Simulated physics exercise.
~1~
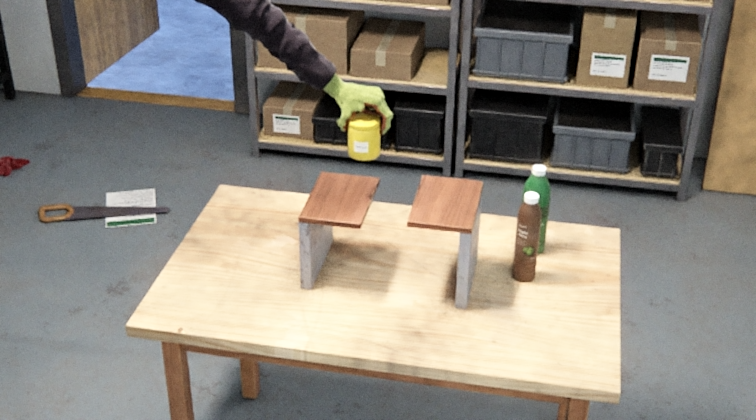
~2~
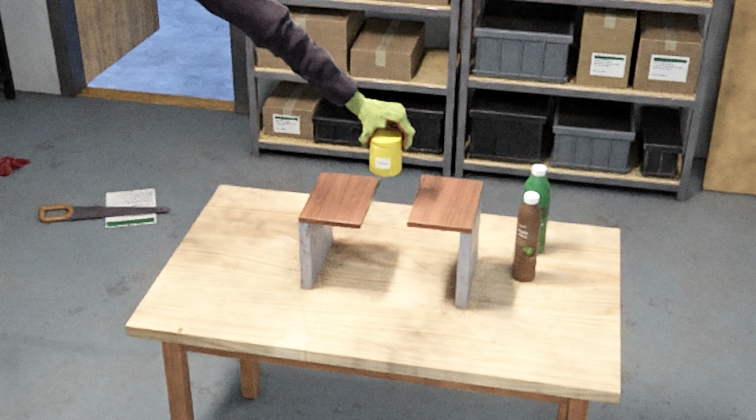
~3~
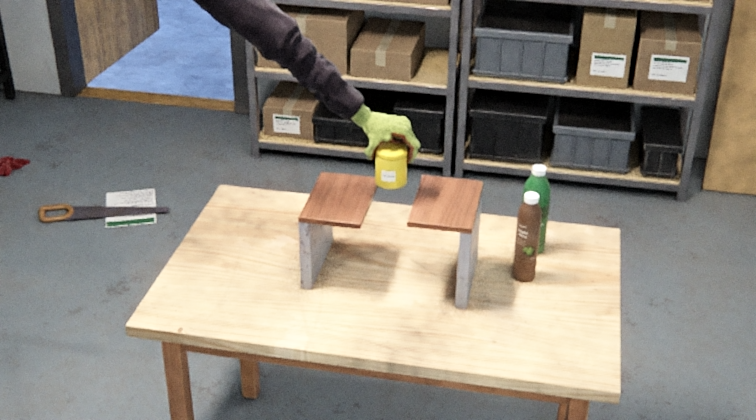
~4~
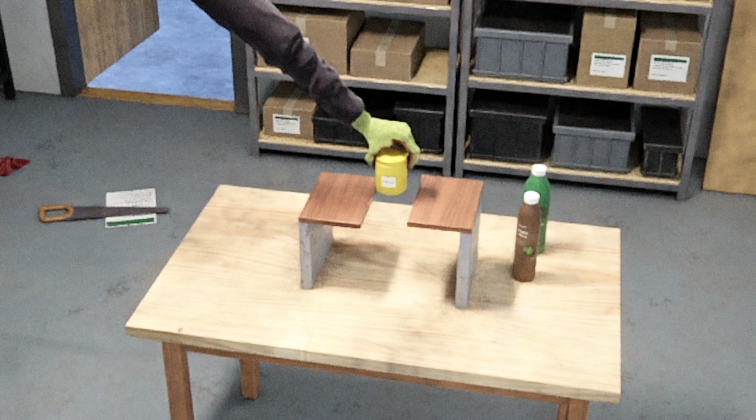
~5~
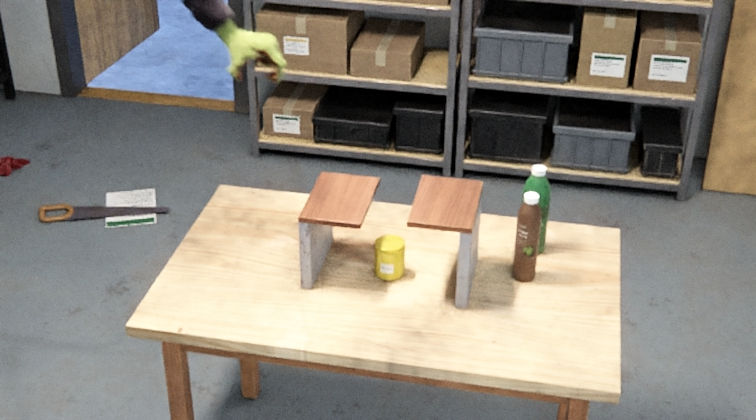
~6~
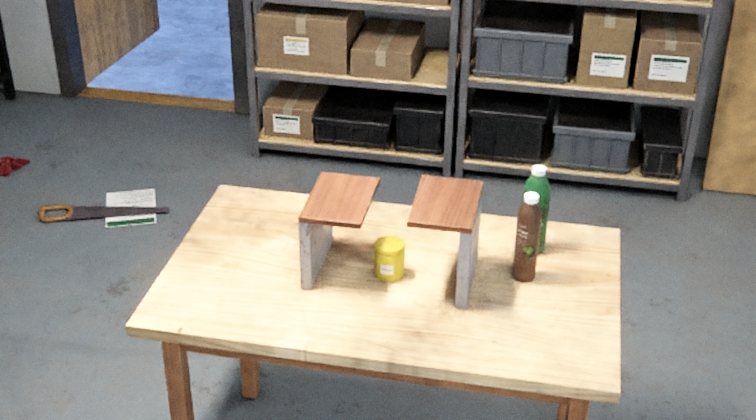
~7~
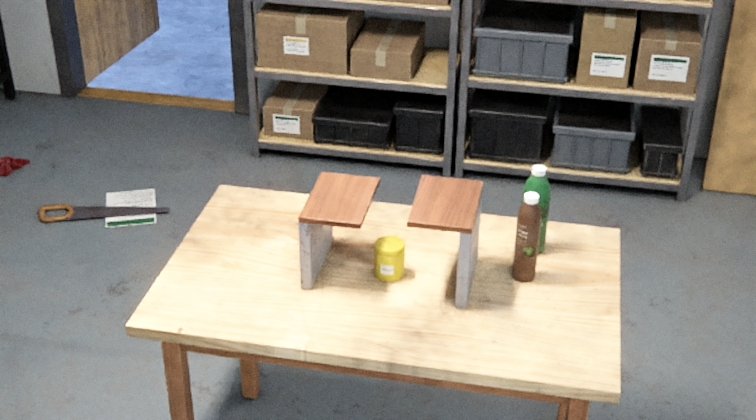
At first, a gloved hand holds a yellow jar above the back of a wooden table, where two grey supports topped with reddish-brown boards stand a little apart and a green bottle and a brown bottle stand to the right. The hand carries the jar right and downward until it hangs over the gap between the boards. It lowers the jar slightly, then lets go and draws back toward the upper left. The jar drops through the gap and comes down on the table between the supports. The hand leaves, and the jar stays there upright, the bottles unmoved.
